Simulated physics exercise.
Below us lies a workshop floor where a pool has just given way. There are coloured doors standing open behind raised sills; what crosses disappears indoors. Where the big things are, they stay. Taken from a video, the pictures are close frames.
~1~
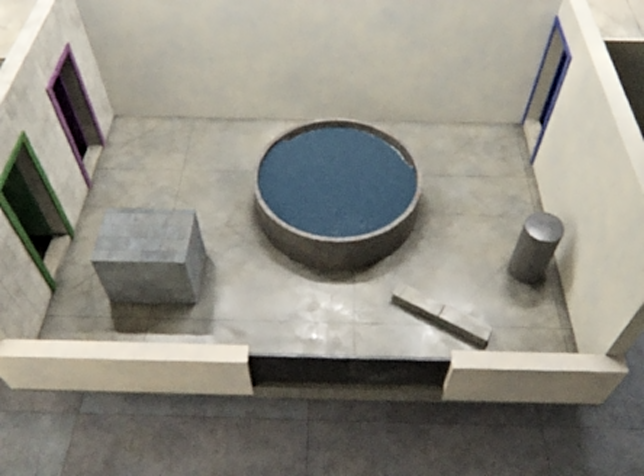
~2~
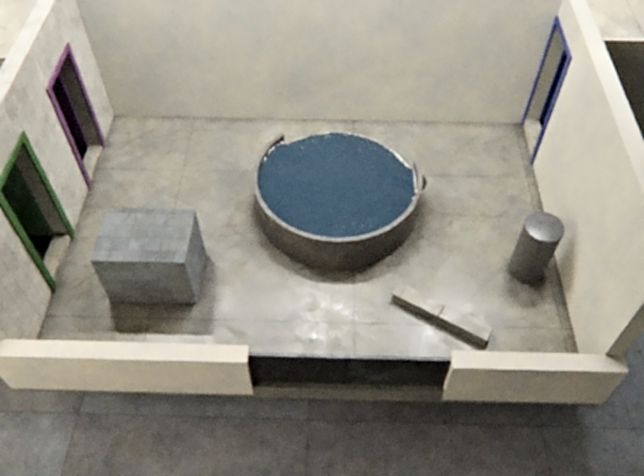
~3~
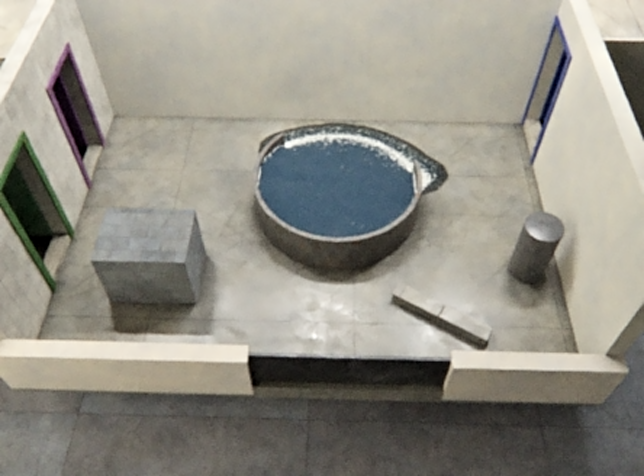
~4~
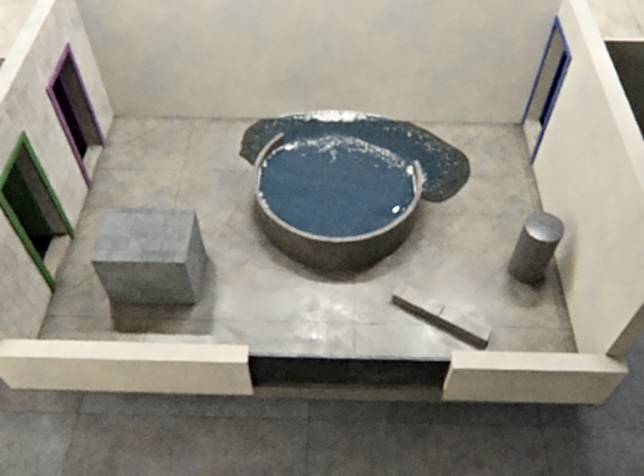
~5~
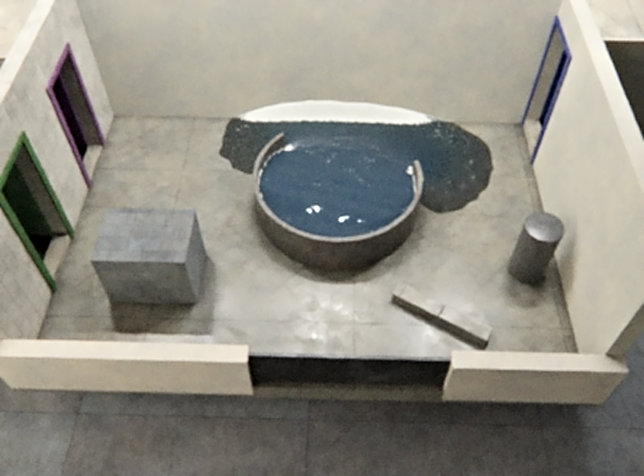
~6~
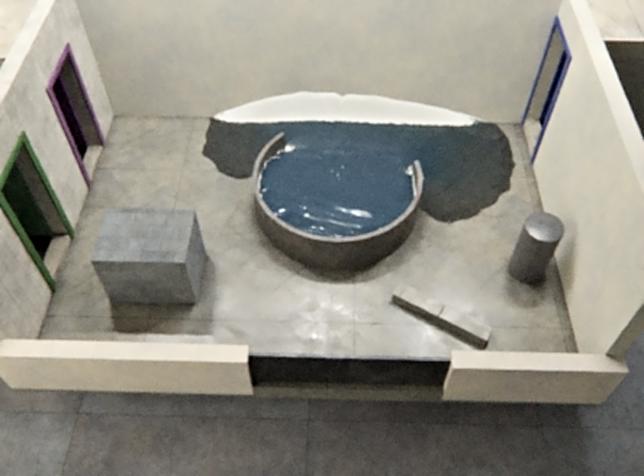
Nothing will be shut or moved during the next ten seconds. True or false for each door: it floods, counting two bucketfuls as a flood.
Purple door - true; green door - false; blue door - true.
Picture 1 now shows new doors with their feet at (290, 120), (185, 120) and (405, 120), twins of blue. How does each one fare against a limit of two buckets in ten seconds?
Taking each in turn: Runs above, then runs below, then runs above.
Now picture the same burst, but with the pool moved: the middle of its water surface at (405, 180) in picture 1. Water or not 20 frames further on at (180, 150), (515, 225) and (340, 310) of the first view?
I'd call them watered, watered and still dry, in the order asked.
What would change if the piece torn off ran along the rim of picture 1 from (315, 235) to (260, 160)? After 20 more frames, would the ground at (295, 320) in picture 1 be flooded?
It would be drenched.
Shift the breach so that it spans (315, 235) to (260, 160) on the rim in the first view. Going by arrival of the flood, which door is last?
The one in blue, I reckon.
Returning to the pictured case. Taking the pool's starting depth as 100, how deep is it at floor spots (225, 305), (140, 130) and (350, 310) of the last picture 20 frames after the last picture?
Around 0, 16 and 0 %.
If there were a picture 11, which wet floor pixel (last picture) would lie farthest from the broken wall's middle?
By then the tip should be at about (113, 121).
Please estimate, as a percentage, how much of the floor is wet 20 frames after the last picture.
About 60 per cent.
A moment on, water covers 25 % of the floor; the purple door not reached, the green door not reached, the blue door under two buckets in.
Next, water covers 35 % of the floor; the purple door under two buckets in, the green door not reached, the blue door far over two buckets in.
Then, water covers 60 % of the floor; the purple door over two buckets in, the green door wet at the sill, nothing in, the blue door far over two buckets in.
Later, water covers 90 % of the floor; the purple door far over two buckets in, the green door wet at the sill, nothing in, the blue door far over two buckets in.
In the end, water covers 95 % of the floor; the purple door far over two buckets in, the green door wet at the sill, nothing in, the blue door far over two buckets in.
